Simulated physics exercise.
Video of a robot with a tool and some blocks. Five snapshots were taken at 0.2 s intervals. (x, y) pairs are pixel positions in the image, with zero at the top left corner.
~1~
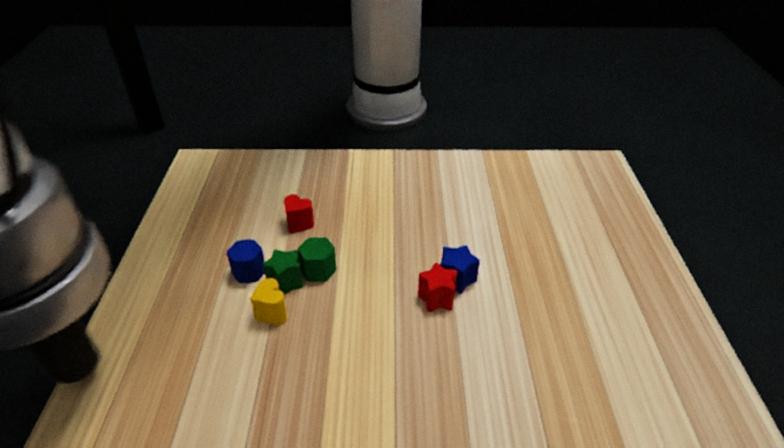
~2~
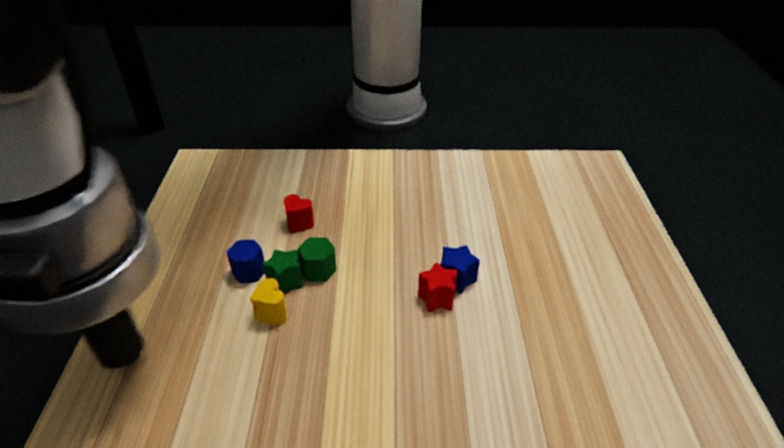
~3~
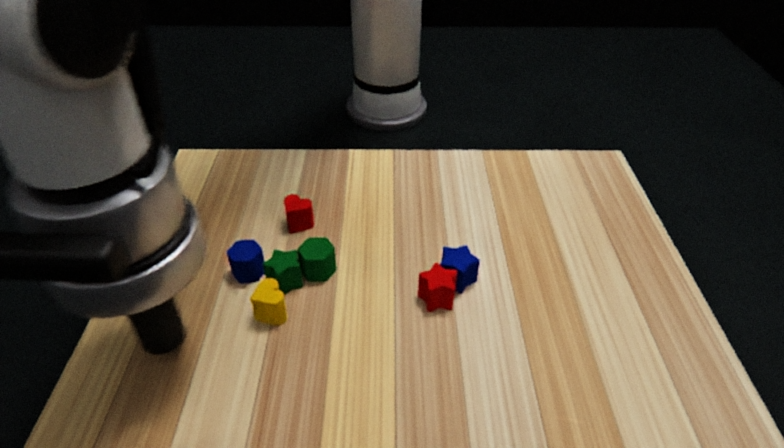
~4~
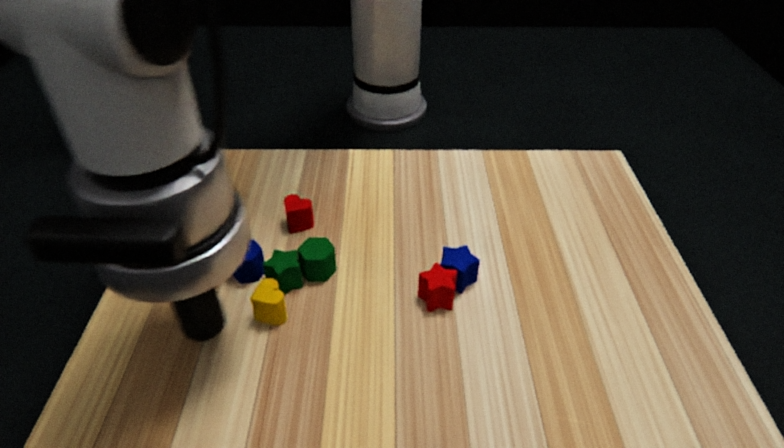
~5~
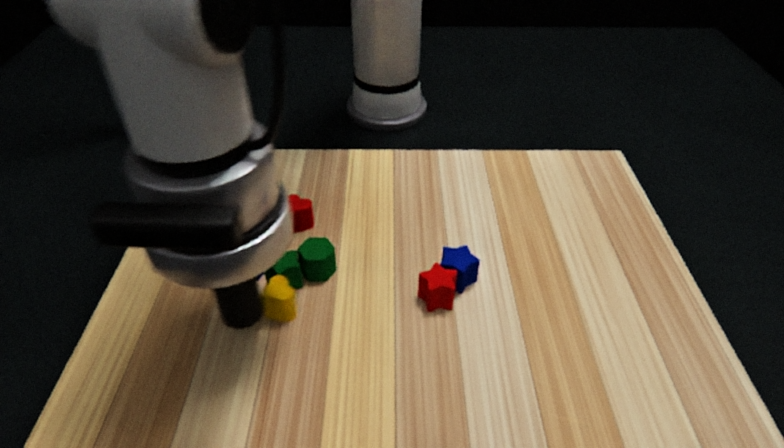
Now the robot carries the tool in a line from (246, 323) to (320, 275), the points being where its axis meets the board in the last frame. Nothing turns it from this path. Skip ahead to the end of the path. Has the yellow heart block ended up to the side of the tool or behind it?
Short answer: Yes.
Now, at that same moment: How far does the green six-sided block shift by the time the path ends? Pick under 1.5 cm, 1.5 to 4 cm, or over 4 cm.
The best fit is 1.5 to 4 cm.
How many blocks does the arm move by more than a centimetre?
The answer is three or more blocks, counting only moves over 1 cm.
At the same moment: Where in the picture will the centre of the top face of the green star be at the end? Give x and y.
The middle of the upper face of the green star will lie at about (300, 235) in the picture.
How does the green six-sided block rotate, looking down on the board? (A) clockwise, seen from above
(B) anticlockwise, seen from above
A.
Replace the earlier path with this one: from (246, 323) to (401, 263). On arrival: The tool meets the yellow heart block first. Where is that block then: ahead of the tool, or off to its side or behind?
Still being pushed.
The first path, step by step. Halfway along, tool at (284, 287); yellow heart block at (316, 277); green star at (291, 251), turned 30° anticlockwise; green six-sided block at (324, 241).
At the end, tool at (319, 264); blue six-sided block in place; yellow heart block at (331, 274), turned 30° clockwise; green star at (300, 235), turned 75° anticlockwise; green six-sided block at (335, 231), turned 30° clockwise.
